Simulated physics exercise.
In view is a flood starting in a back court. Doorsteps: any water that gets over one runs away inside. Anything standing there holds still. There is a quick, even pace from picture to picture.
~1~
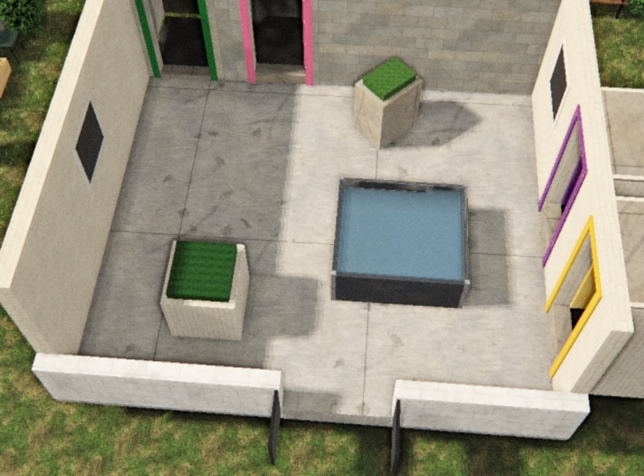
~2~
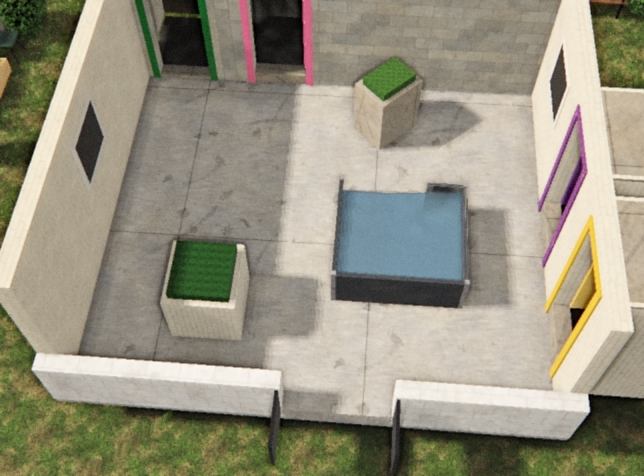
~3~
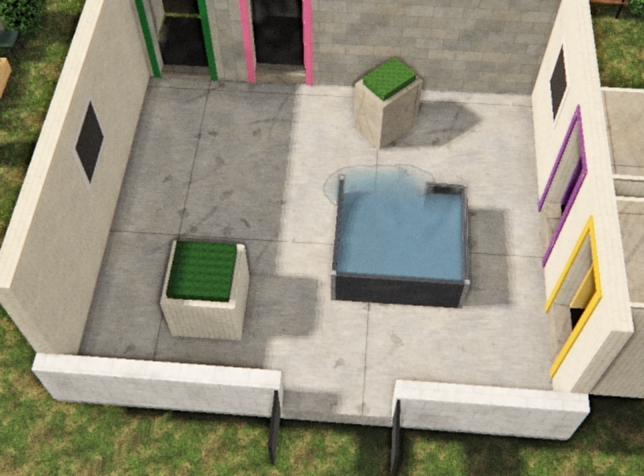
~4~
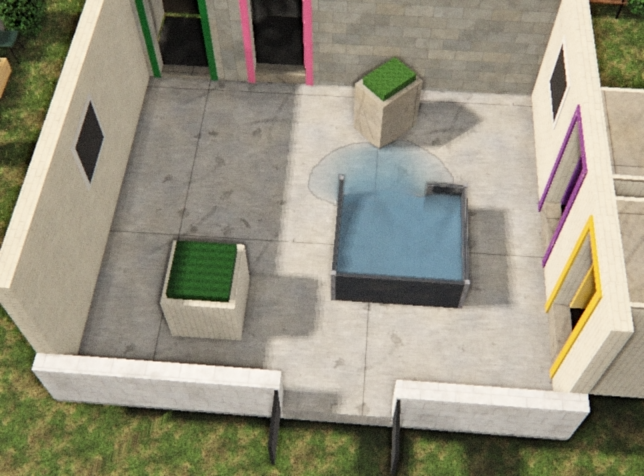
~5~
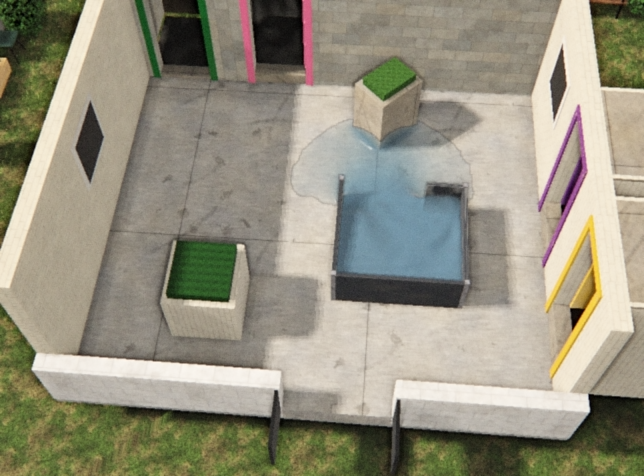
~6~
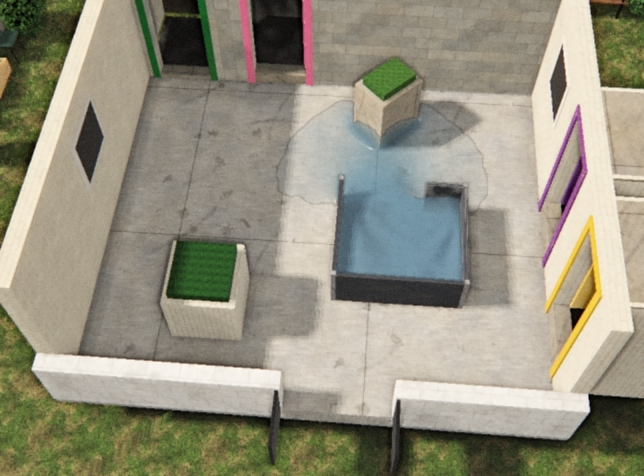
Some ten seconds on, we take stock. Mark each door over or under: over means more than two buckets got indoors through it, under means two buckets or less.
Yellow door - under, green door - over, pink door - under, purple door - under.
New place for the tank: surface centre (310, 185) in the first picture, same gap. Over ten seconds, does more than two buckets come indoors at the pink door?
Result for the pink door: It tops the limit.
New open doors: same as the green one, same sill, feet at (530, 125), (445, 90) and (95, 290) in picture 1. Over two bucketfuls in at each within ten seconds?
First crosses the line, second crosses the line, third stays short of it.
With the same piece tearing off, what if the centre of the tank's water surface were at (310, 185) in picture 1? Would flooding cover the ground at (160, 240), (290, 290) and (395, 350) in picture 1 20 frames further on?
Taking the three spots in turn, I'd say drenched, then spared, then spared.
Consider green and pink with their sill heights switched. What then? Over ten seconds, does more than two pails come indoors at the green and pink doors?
Door by door, the green one admits less and the pink one admits more.
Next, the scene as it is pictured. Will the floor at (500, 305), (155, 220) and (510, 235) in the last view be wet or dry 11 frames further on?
Result, in the order given: Not wetted / not wetted / not wetted.
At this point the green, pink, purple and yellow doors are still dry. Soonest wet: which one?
I'd go with the pink door.
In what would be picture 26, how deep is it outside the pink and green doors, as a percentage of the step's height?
First 60 percent, then 210 percent.
A moment on, water covers 20 % of the floor; the yellow door not reached, the green door not reached, the pink door wet at the sill, nothing in, the purple door not reached.
Next, water covers 30 % of the floor; the yellow door not reached, the green door wet at the sill, nothing in, the pink door under two buckets in, the purple door not reached.
Then, water covers 50 % of the floor; the yellow door not reached, the green door over two buckets in, the pink door under two buckets in, the purple door wet at the sill, nothing in.
Later, water covers 75 % of the floor; the yellow door wet at the sill, nothing in, the green door over two buckets in, the pink door under two buckets in, the purple door wet at the sill, nothing in.
In the end, water covers 95 % of the floor; the yellow door wet at the sill, nothing in, the green door far over two buckets in, the pink door under two buckets in, the purple door wet at the sill, nothing in.
